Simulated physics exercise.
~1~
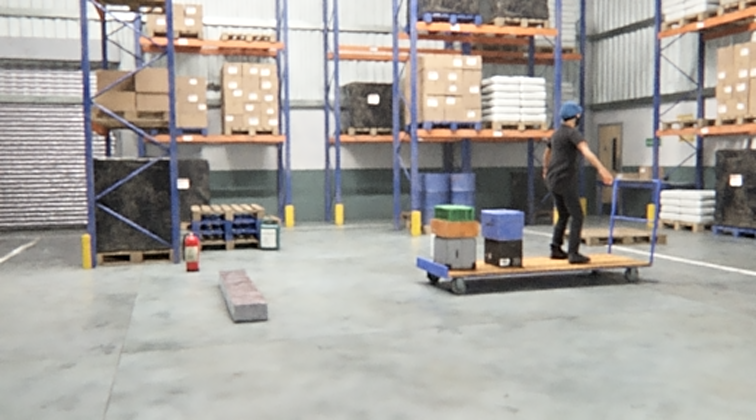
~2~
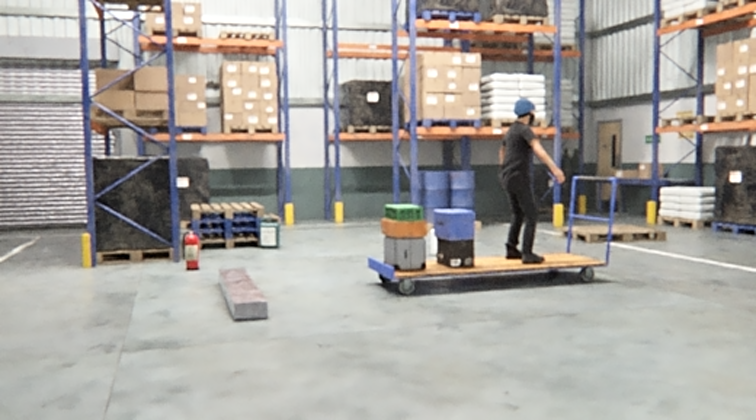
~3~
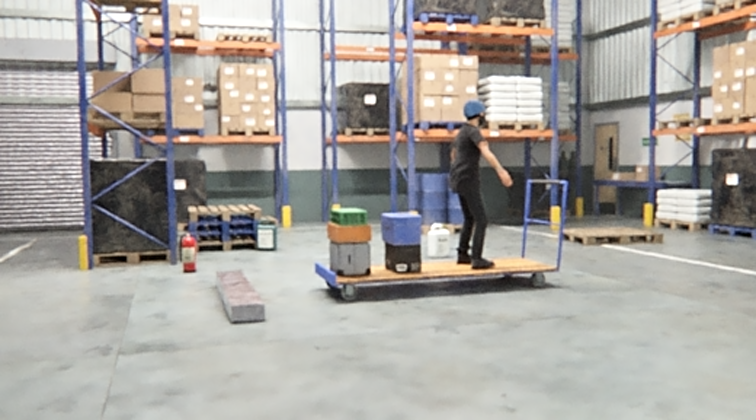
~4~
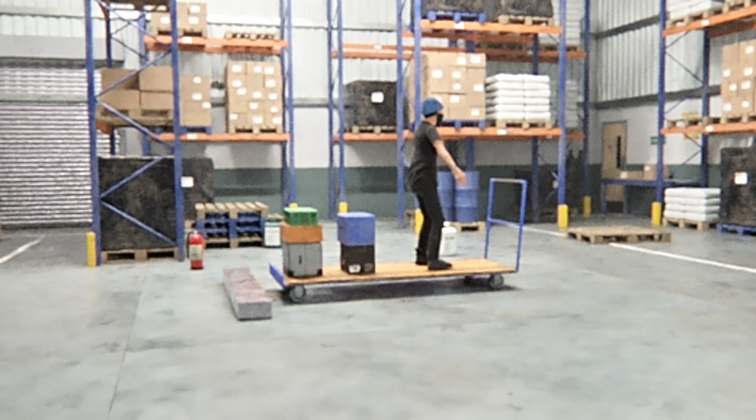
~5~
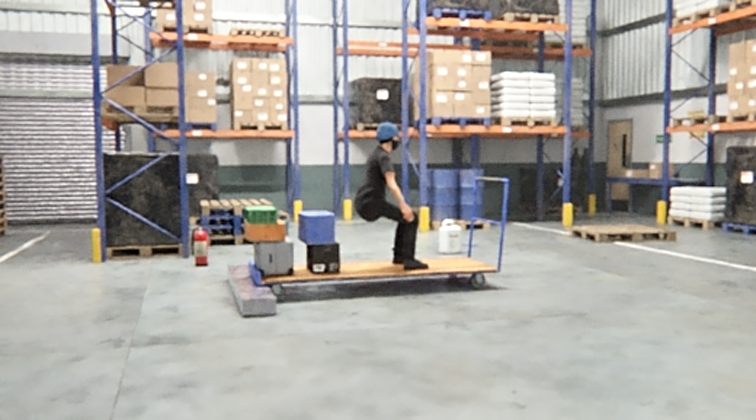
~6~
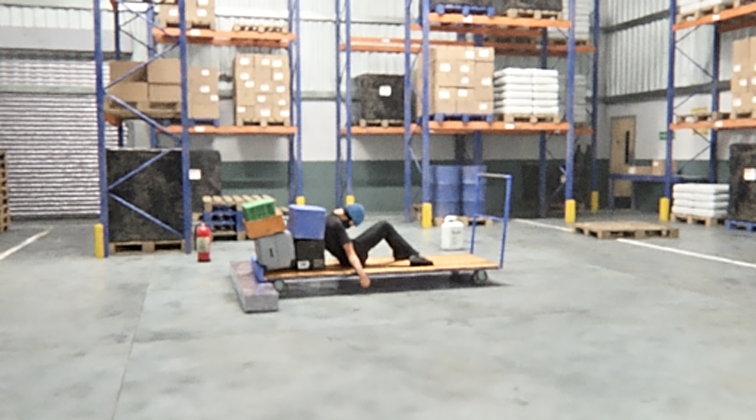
The video shows a person in a blue cap standing on a flatbed trolley rolling left through a warehouse until it stops at a low kerb, where the person drops backward onto the deck against the stacked cases, the green crate and orange carton tilting but staying aboard.
